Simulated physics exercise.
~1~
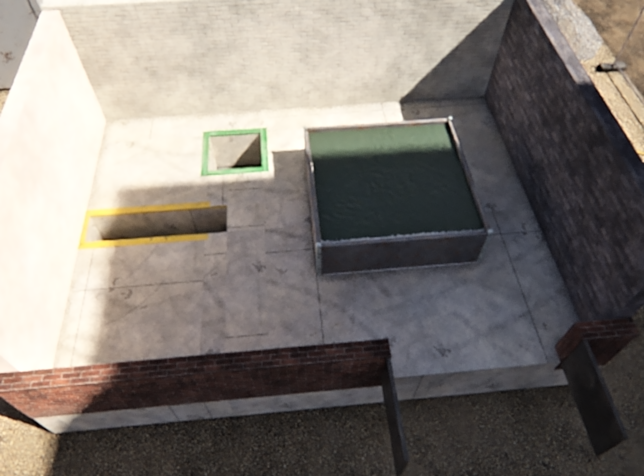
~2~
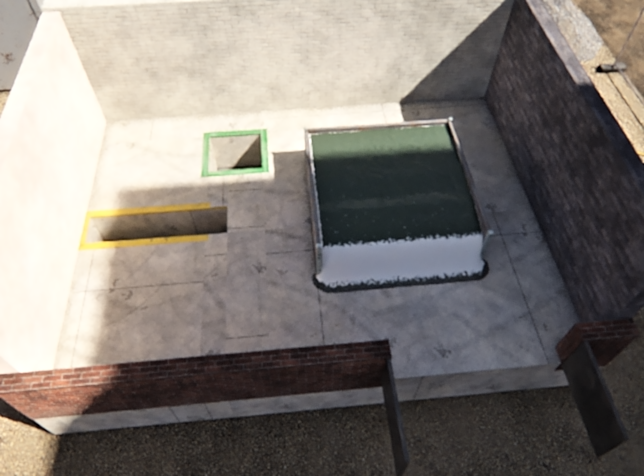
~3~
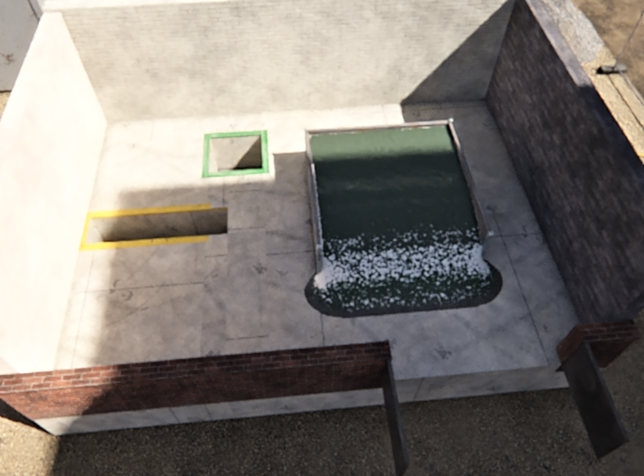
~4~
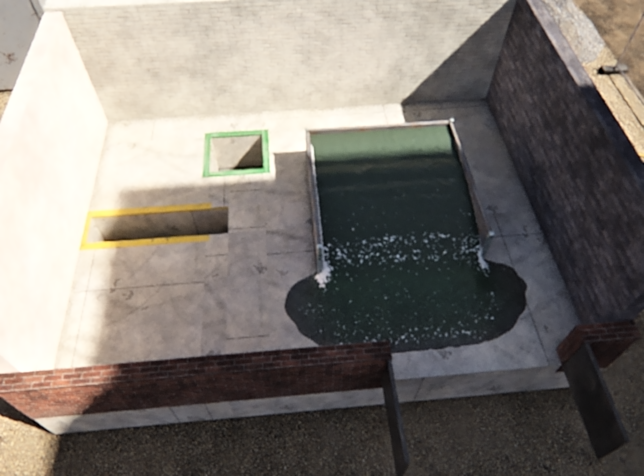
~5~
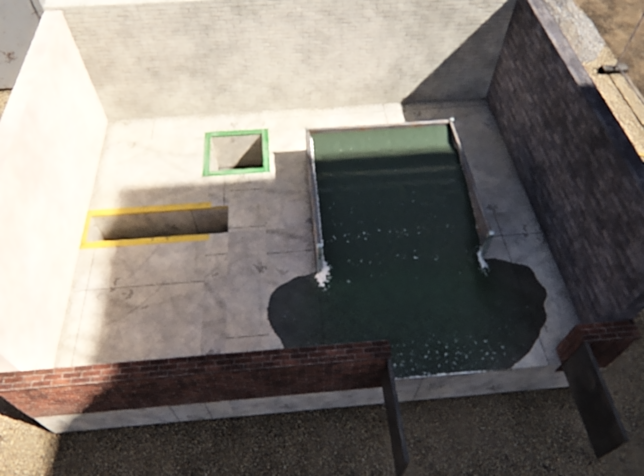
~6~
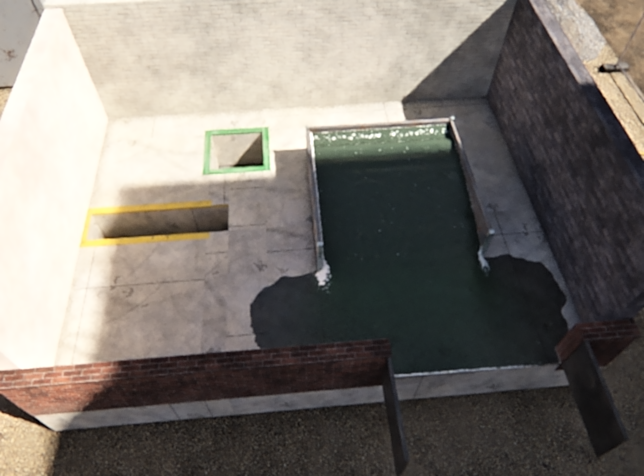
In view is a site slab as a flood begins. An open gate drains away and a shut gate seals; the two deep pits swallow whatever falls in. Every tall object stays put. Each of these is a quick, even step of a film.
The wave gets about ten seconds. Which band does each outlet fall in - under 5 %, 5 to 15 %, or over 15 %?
Outcome: The gate claims a heavy share - exceeding fifteen per cent; the yellow pit claims a heavy share - exceeding fifteen per cent; the green pit claims a light share - short of five per cent.
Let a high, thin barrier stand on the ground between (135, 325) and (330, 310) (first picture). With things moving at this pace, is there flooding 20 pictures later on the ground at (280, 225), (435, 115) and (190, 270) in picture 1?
In order: Dry; dry; wet.
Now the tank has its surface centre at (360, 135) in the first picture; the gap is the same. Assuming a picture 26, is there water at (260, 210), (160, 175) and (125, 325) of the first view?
Location one: Bone dry; location two: Bone dry; location three: Soaked.
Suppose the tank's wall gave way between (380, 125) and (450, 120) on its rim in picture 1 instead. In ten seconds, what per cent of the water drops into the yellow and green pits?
In percent: Yellow 8, green 20.
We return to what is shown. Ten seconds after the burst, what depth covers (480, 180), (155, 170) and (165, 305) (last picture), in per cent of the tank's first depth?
Approx. values, in order: 2 %, 0 %, 6 %.
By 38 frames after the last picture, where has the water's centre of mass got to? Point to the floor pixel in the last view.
Roughly (319, 265).
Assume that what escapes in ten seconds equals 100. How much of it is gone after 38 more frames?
Working it through, I arrive at 85 per cent.
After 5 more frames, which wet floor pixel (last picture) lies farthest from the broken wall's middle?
My guess is roughly (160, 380).
A moment on, water covers 25 % of the floor; the gate 12 %, the yellow pit 0 %, the green pit 0 %.
Next, water covers 30 % of the floor; the gate 27 %, the yellow pit 0 %, the green pit 0 %.
Then, water covers 50 % of the floor; the gate 44 %, the yellow pit 1 %, the green pit 0 %.
Later, water covers 50 % of the floor; the gate 56 %, the yellow pit 9 %, the green pit 0 %.
In the end, water covers 60 % of the floor; the gate 62 %, the yellow pit 17 %, the green pit 0 %.
